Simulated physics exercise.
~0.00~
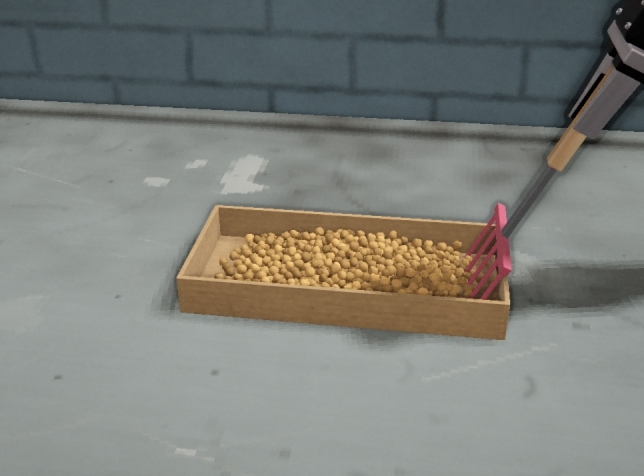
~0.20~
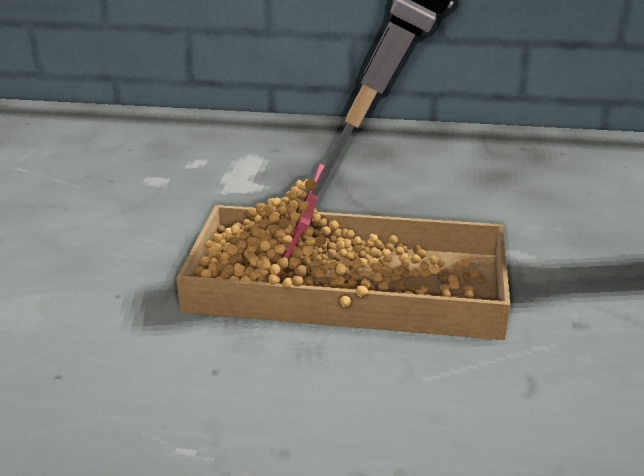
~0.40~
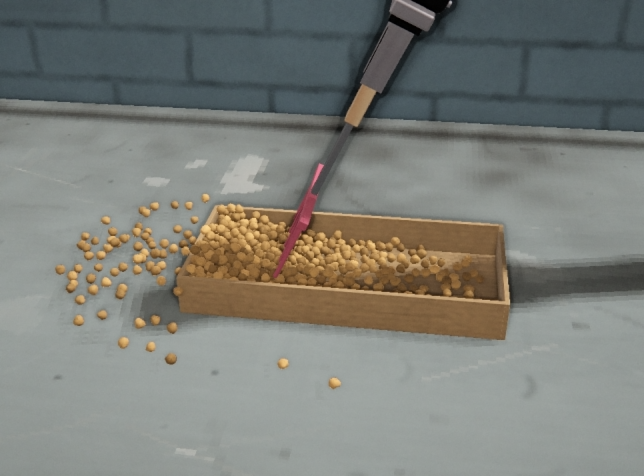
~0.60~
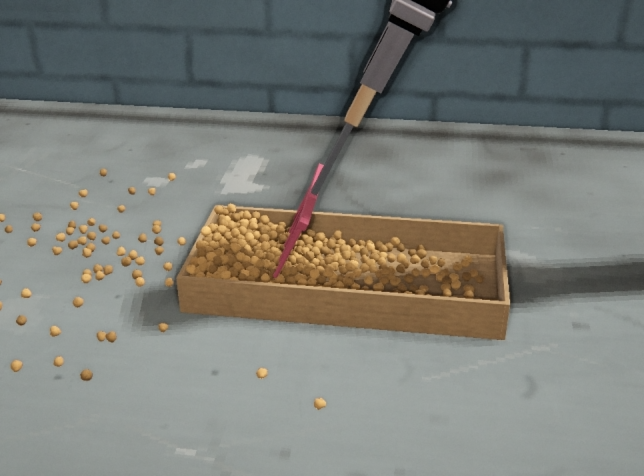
A worn grey tabletop in front of a blue-grey brick wall is seen from slightly above, with a long wooden trough of tan dried chickpeas in the middle. A robot arm reaching in from the upper right holds a pink comb at the trough's right end. The comb sweeps left through the chickpeas, piling them into a heap towards the left end. It then stays put while many spill over the left end and a few drop in front. The spilled ones spread leftwards across the table, while most remain in the trough.
